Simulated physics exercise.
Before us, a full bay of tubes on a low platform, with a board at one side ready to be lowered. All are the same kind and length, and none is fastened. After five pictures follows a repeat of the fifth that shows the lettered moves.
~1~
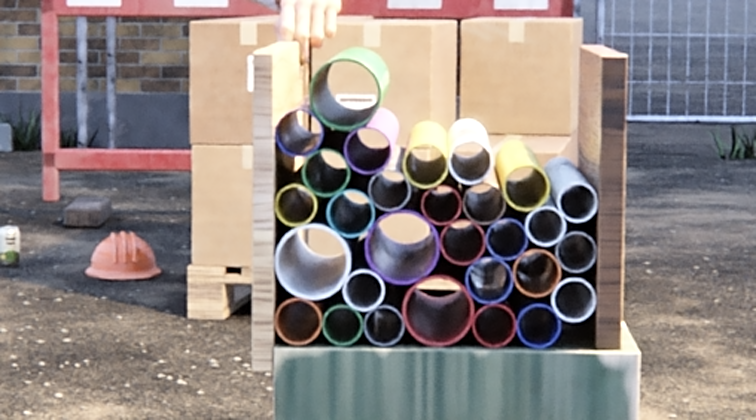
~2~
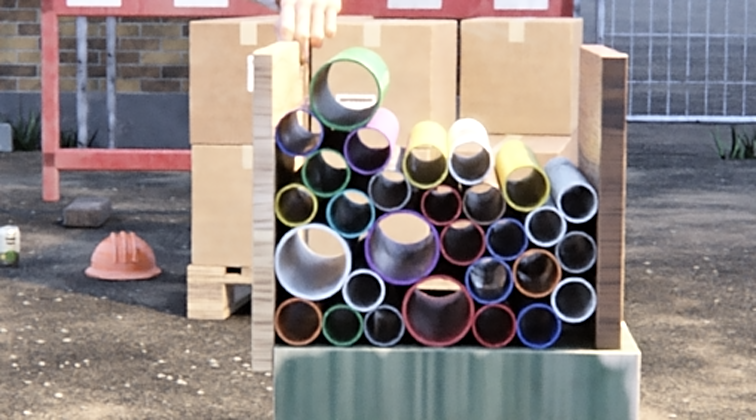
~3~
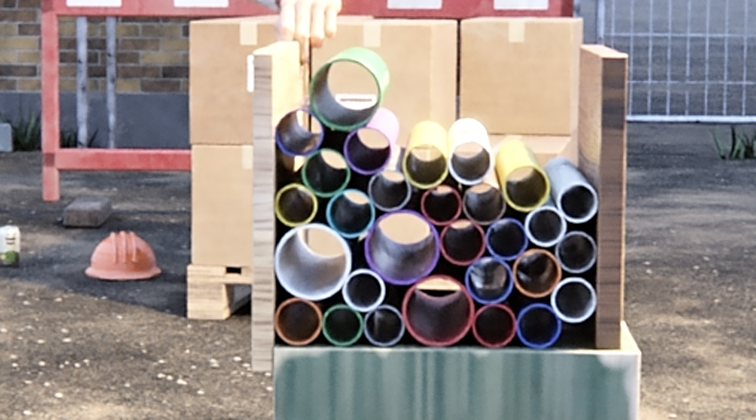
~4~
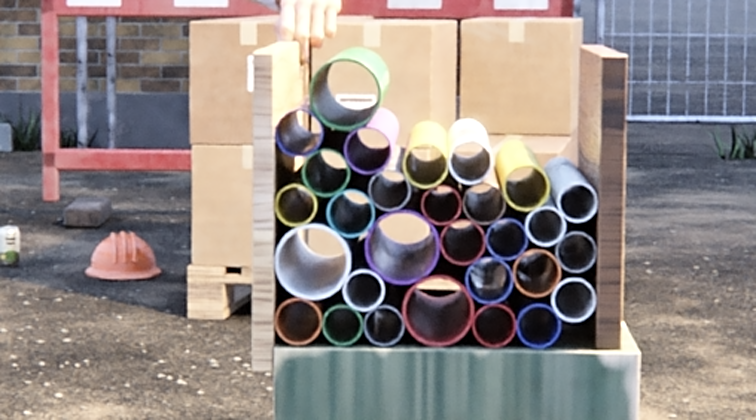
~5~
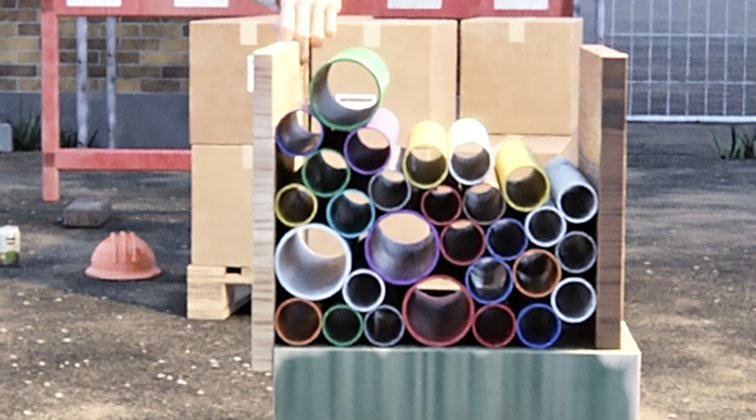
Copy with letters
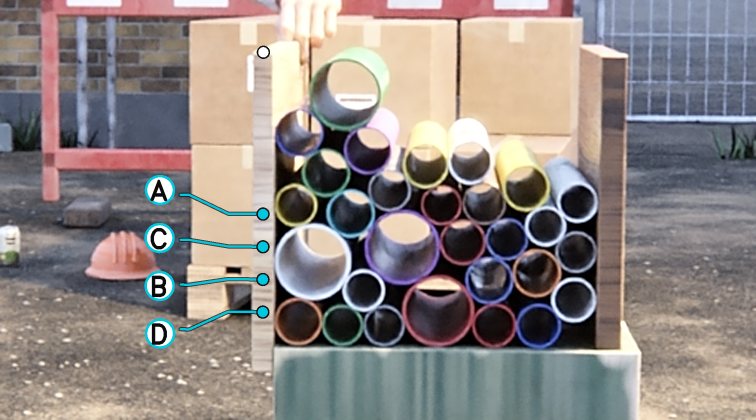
A hand reaches in at the top left, above a stack of open-ended tubes seen end-on from the front, in an outdoor yard with cardboard boxes, a red and white barrier and a brick wall behind. Green, purple, white, yellow, red, blue and orange-rimmed tubes fill the space between two upright boards, with an orange hard hat on the ground at left. Nothing visibly moves, and the camera stays still.
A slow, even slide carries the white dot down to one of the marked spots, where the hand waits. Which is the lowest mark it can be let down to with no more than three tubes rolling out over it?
Mark A is as low as it can go.
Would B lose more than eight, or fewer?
At B, fewer than eight.
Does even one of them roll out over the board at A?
At A: Yes.
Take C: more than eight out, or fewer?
It loses fewer than eight.
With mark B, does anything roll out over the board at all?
Yes, at B.
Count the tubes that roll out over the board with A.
The count is two.
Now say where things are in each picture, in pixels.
A white tube (470, 162); side board (279, 192); an orange tube (298, 322), in the first frame.
An orange tube (298, 322); a blue tube (539, 326), in the second frame.
A white tube (574, 300); a blue tube (507, 239), in the third frame.
A brown tube (484, 203); a white tube (470, 162), in the fourth frame.
Side board (279, 192); an orange tube (298, 322); a blue tube (539, 326), in the fifth frame.
On the copy, A at (263, 214); B at (263, 279); C at (263, 246); D at (263, 312); the white dot at (263, 53).
On A. First, top of the board (275, 124).
Then, top of the board (275, 209).
Finally, top of the board (275, 214), two out over the board.
By contrast, B more than three out over the board; C more than three out over the board; D more than three out over the board.
